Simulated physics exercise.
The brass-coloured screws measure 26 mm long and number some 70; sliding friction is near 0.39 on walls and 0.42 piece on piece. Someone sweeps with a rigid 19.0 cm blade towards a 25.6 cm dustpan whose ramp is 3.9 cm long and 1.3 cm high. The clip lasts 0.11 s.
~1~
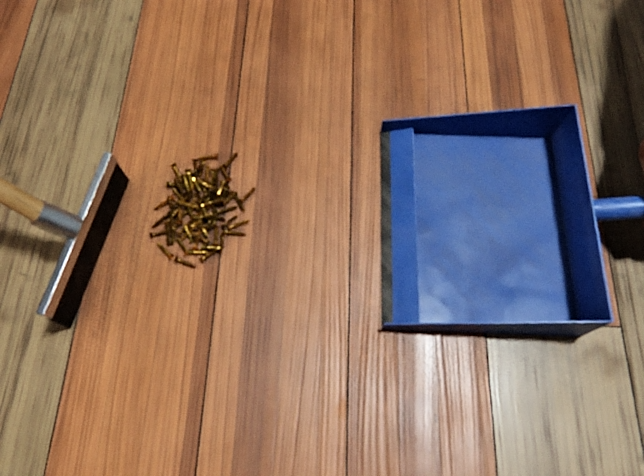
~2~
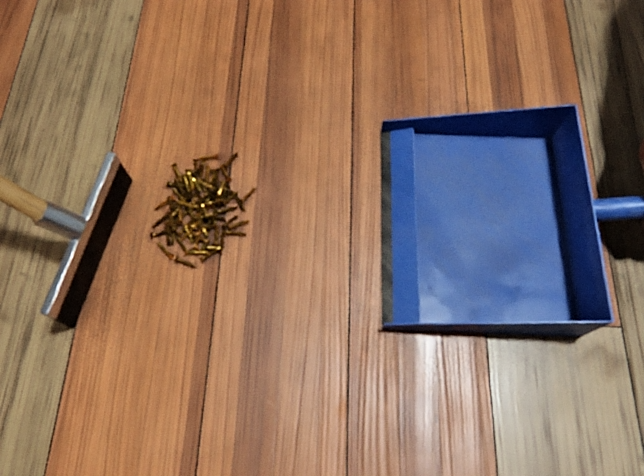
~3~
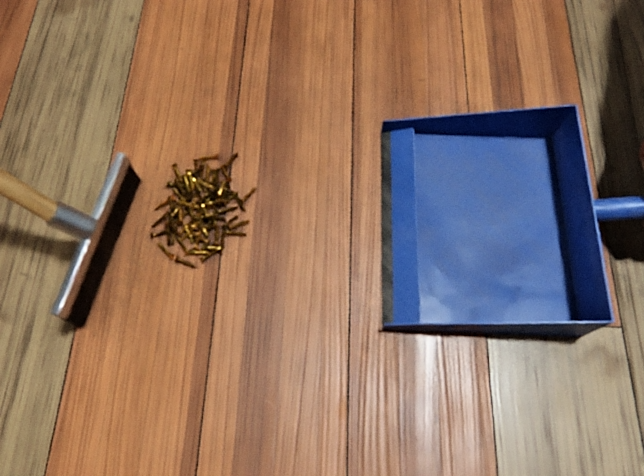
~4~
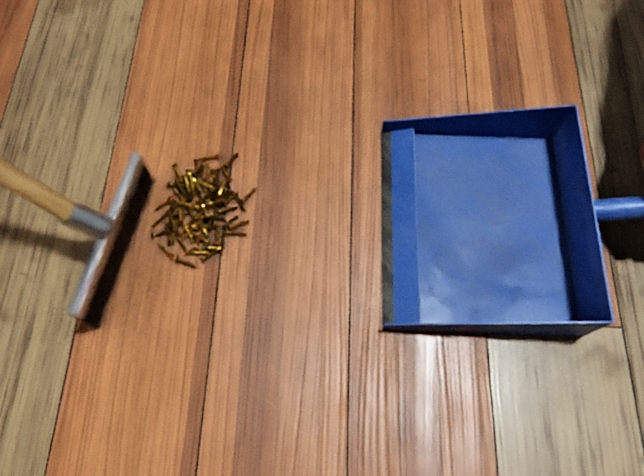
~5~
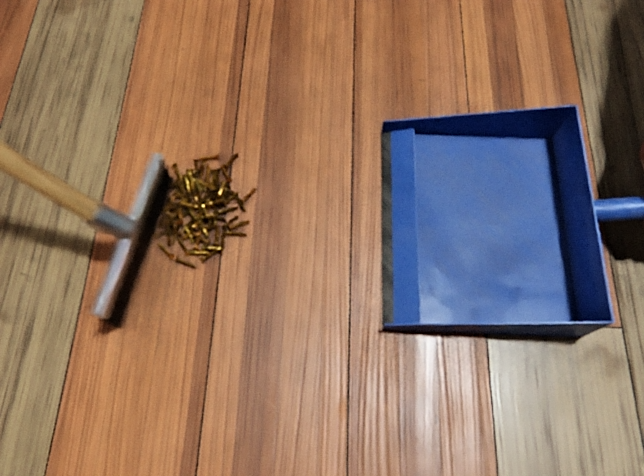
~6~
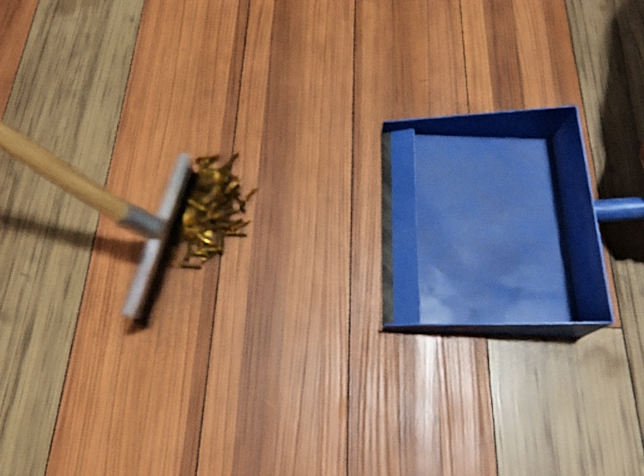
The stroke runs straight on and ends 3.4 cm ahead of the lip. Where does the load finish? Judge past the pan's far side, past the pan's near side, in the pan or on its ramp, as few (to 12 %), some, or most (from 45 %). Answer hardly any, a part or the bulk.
Past the pan's far side: Hardly any; past the pan's near side: Hardly any; in the pan or on its ramp: The bulk.
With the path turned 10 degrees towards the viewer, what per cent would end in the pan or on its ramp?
In that case some 50 per cent.
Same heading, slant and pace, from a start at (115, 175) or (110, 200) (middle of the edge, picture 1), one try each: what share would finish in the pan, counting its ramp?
Some 55 and 75 per cent.
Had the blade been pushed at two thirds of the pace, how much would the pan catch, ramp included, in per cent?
In that case some 45 per cent.
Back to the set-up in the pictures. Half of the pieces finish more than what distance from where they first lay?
Some 26 cm.
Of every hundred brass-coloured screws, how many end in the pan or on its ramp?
Roughly 60 per cent.
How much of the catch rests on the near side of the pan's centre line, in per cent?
Some 70 per cent.
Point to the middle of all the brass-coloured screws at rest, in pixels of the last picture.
Around (400, 238).
Then, 0.08 s after the last picture, middle of the blade 13 cm from the lip; 0 % over the lip, far side 0 %, near side 0 %.
Then, 0.14 s after the last picture, middle of the blade 7 cm from the lip; 0 % over the lip, far side 0 %, near side 0 %.
Then, 0.33 s after the last picture, middle of the blade 5 cm from the lip; 75 % over the lip, far side 0 %, near side 0 %.
In the end, far side 5 %, near side 0 %, pan 60 %, in front of the lip or behind the blade 35 %.
